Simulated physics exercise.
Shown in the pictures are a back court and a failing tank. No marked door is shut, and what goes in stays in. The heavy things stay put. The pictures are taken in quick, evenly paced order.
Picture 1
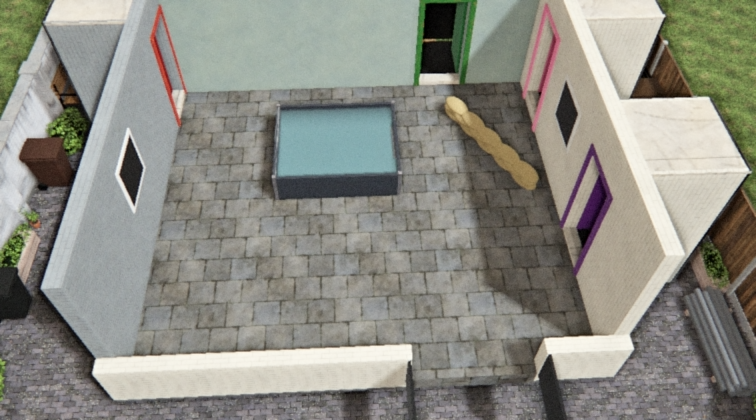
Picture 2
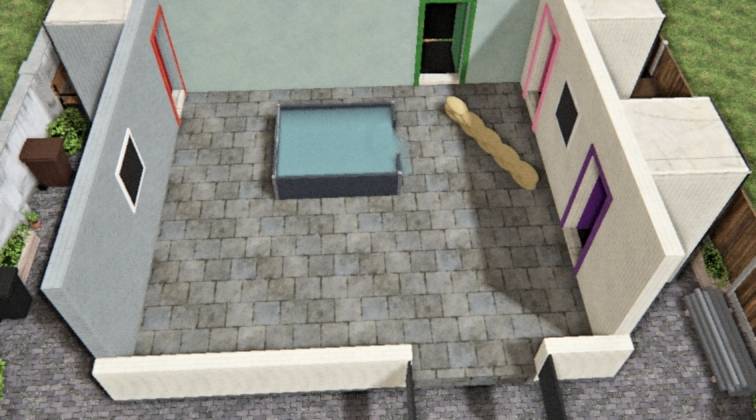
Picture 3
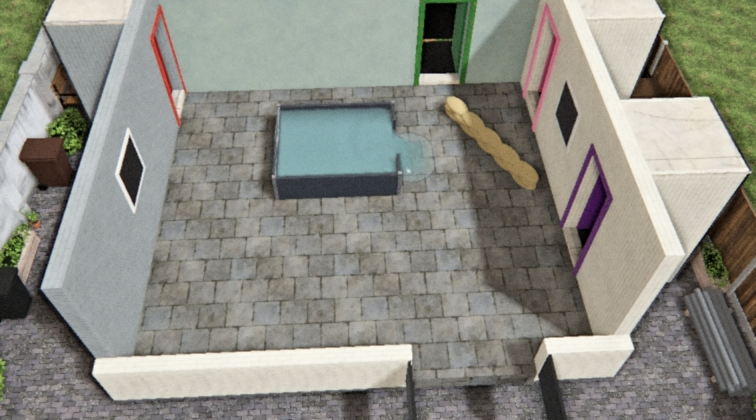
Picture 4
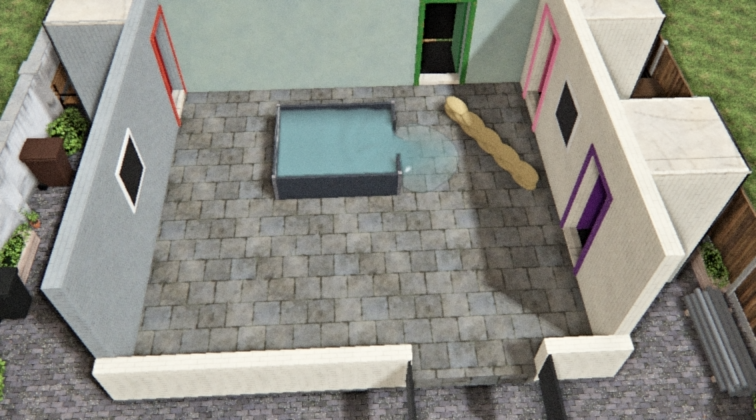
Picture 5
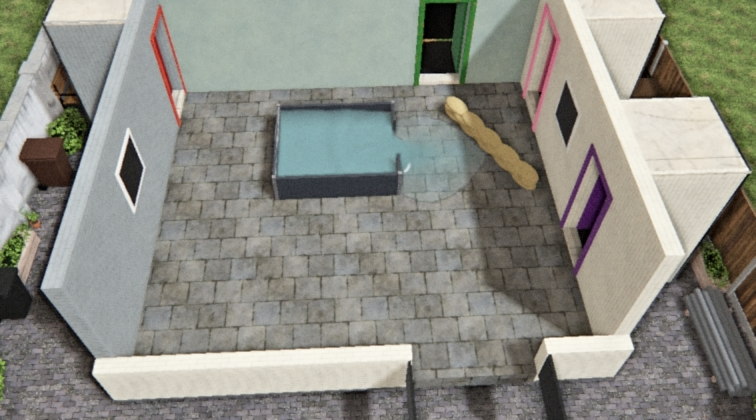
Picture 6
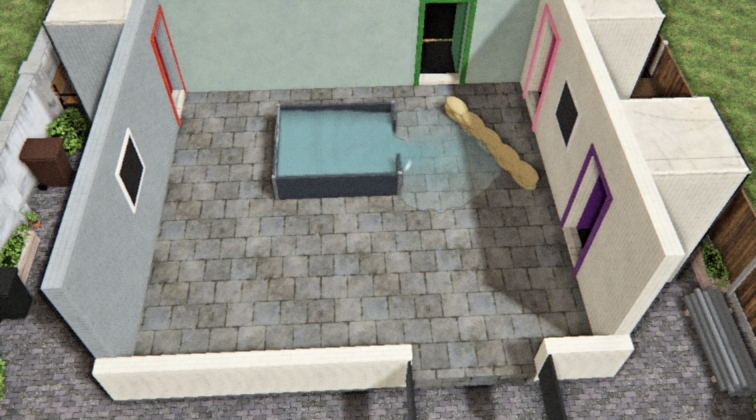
In a walled back court, water pours from the tank's right side and spreads rightward.
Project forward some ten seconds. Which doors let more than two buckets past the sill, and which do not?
Here is the split: The purple door lets more through; the pink door keeps it to two or fewer; the red door keeps it to two or fewer; the green door keeps it to two or fewer.
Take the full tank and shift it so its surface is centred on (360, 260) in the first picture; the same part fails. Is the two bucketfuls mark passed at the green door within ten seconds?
Briefly, green remains below.
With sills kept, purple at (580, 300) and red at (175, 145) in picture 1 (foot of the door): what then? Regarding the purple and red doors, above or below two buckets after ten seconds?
Check: Purple one comes out above / red one comes out below.
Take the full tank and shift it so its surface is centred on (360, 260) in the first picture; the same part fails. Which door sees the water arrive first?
I'd go with the purple door.
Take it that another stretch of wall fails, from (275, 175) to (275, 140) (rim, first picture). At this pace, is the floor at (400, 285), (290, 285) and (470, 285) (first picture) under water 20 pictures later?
So: Spared, then spared, then spared.
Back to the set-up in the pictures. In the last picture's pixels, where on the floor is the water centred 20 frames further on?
I'd place it roughly at (401, 177).
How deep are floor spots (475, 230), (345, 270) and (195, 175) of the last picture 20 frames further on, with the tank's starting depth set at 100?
8, 0, 0 %.
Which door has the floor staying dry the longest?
Result: The one in red.
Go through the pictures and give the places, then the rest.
In the first picture, the open tank at (337, 141) is whole and still.
In the second picture, water pours out at (394, 151) and has run to (400, 140).
In the third picture, water pours out at (394, 152) and has run to (426, 143).
In the fourth picture, the front is at (454, 151), out from the gap at (394, 152).
In the fifth picture, water pours out at (394, 152) and has run to (481, 150).
In the sixth picture, the front is at (500, 169), out from the gap at (394, 151).
A moment on, water covers 10 % of the floor; the purple door not reached, the pink door not reached, the red door not reached, the green door not reached.
Next, water covers 20 % of the floor; the purple door under two buckets in, the pink door not reached, the red door not reached, the green door wet at the sill, nothing in.
Then, water covers 30 % of the floor; the purple door over two buckets in, the pink door not reached, the red door not reached, the green door under two buckets in.
Later, water covers 50 % of the floor; the purple door over two buckets in, the pink door wet at the sill, nothing in, the red door wet at the sill, nothing in, the green door under two buckets in.
In the end, water covers 80 % of the floor; the purple door far over two buckets in, the pink door wet at the sill, nothing in, the red door wet at the sill, nothing in, the green door under two buckets in.
